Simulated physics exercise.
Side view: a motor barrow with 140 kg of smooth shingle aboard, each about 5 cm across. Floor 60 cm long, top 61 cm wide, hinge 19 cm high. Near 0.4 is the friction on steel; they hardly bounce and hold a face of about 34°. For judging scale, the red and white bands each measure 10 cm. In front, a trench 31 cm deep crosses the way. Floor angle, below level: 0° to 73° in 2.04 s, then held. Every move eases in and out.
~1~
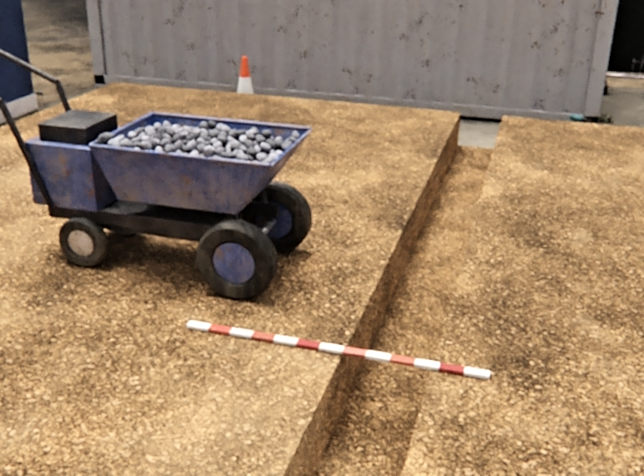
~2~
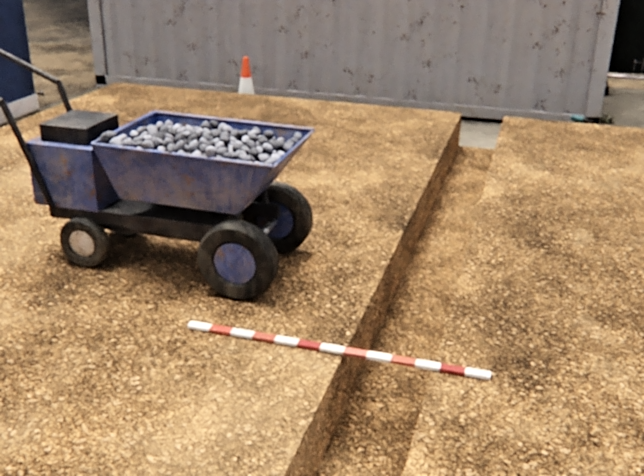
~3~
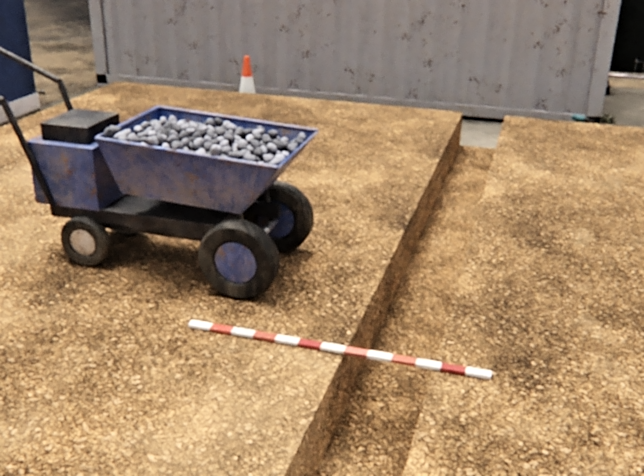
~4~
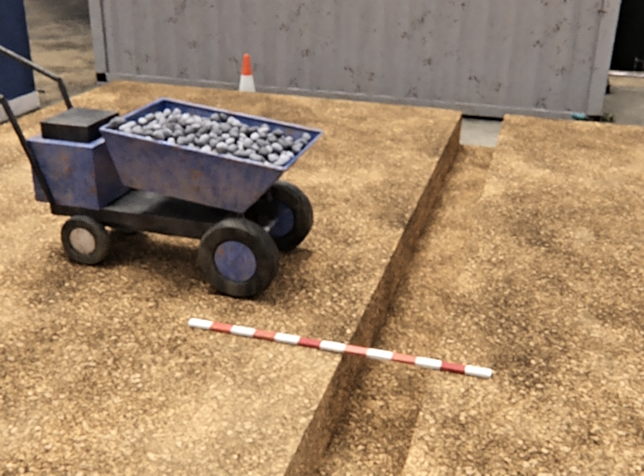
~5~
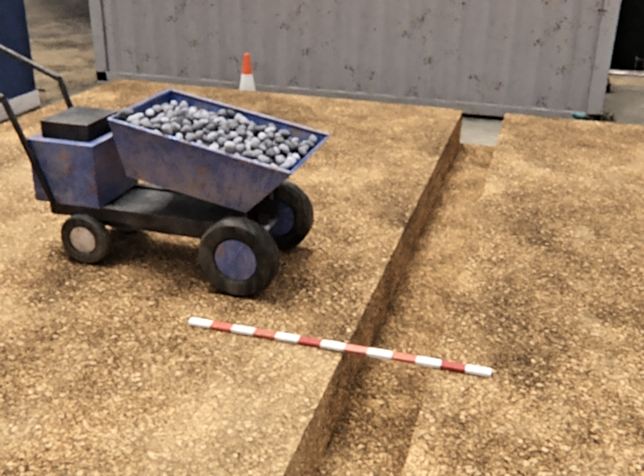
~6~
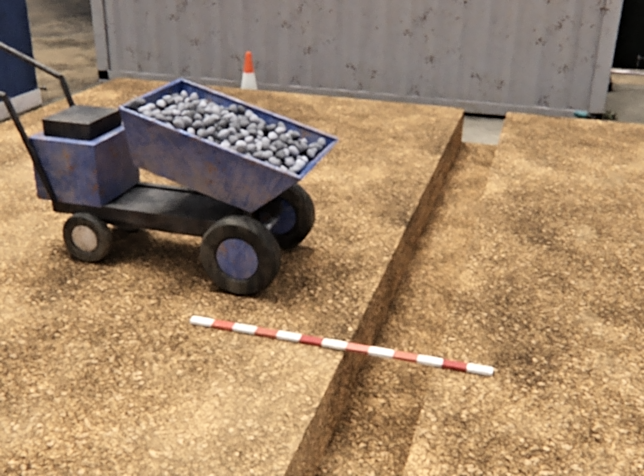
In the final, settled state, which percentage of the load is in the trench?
99 per cent is in the trench.
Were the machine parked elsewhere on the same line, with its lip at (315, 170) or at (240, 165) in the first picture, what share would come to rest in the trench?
About 70 per cent from the first spot, about 75 from the second.
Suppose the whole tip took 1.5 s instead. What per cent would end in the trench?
I'd put it at some 100 in a hundred.
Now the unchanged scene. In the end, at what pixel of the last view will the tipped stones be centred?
The tipped stones centre close to (411, 329).
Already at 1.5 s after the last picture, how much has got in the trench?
By that point it's something like 75 in a hundred.
Then, 0.9 s after the last picture the floor is at 62°, 92 % in the skip, 3 % short of the trench, 6 % in the trench; the foremost stones are at (399, 298).
Then, 1.5 s after the last picture the floor is at 73°, 26 % in the skip, 2 % short of the trench, 73 % in the trench; the foremost stones are at (447, 328).
Then, 1.9 s after the last picture the floor is at 73°, 9 % in the skip, 2 % short of the trench, 89 % in the trench; the foremost stones are at (447, 325).
Then, 3.8 s after the last picture the floor is at 73°, 0 % in the skip, 99 % in the trench; the foremost stones are at (450, 316).
